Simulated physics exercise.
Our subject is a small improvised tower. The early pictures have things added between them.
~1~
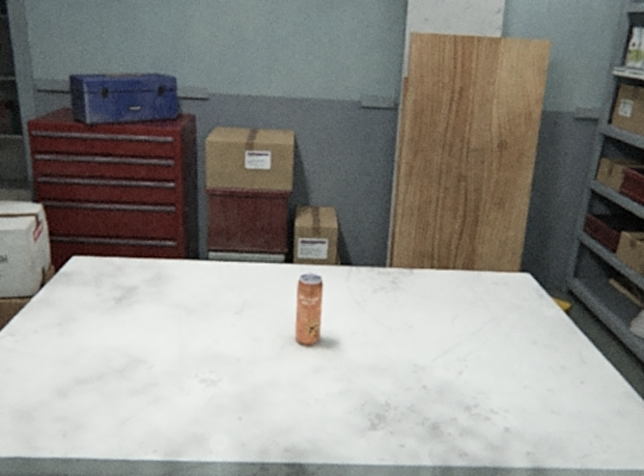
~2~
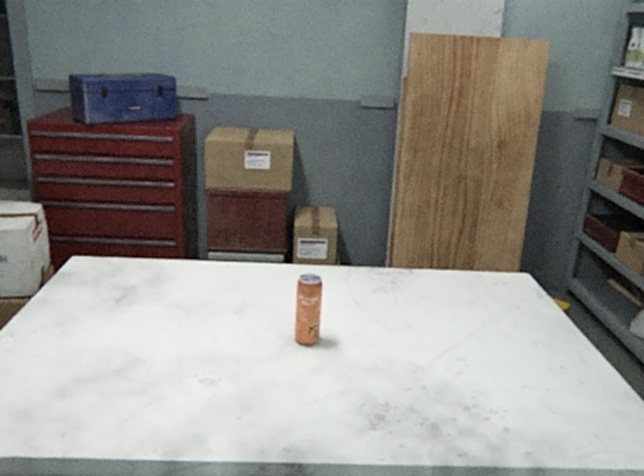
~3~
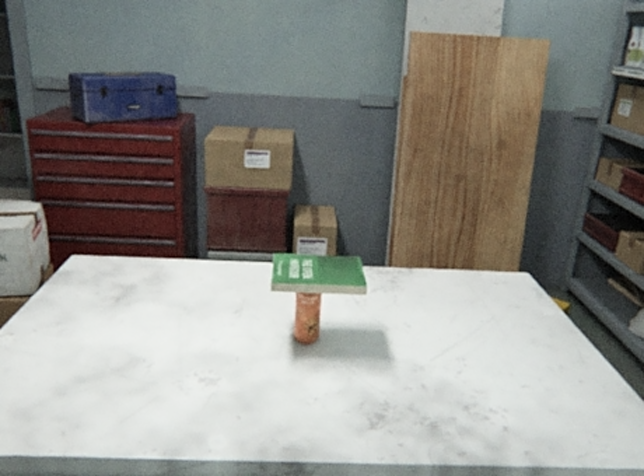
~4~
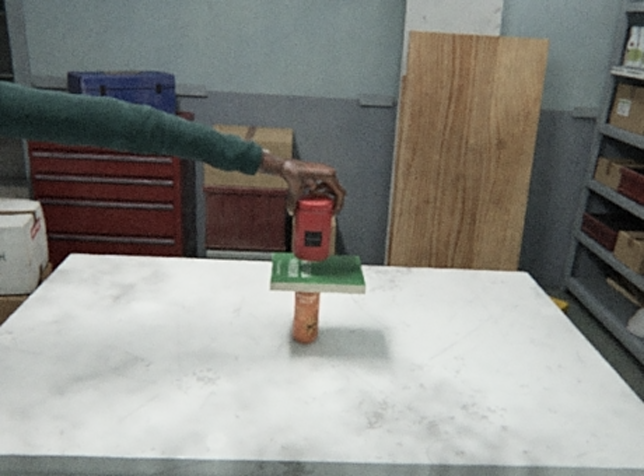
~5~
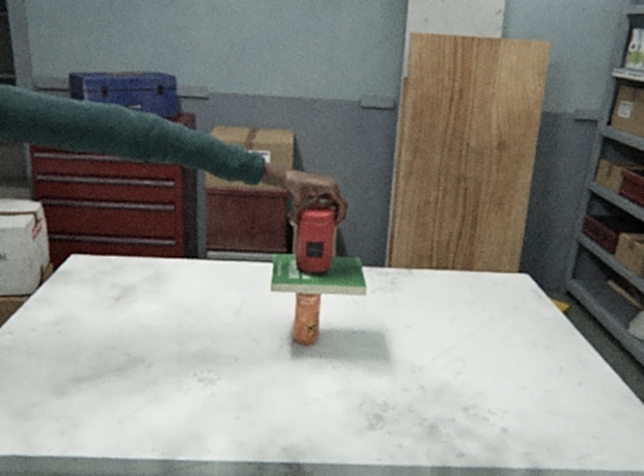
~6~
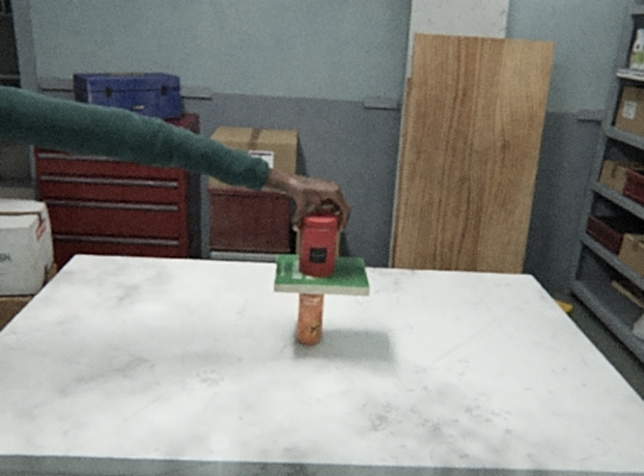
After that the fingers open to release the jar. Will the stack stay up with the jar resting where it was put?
It stays steady.
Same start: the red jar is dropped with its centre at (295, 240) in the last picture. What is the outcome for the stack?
After that, it remains intact.
Then, 0.20 s past the last view, nothing moves.
Then, 0.40 s past the last view, red jar resting near (318, 243).
Finally, all 3 still in place. Final places as the last picture's camera would see them, red jar near (318, 243). The stack keeps its balance.
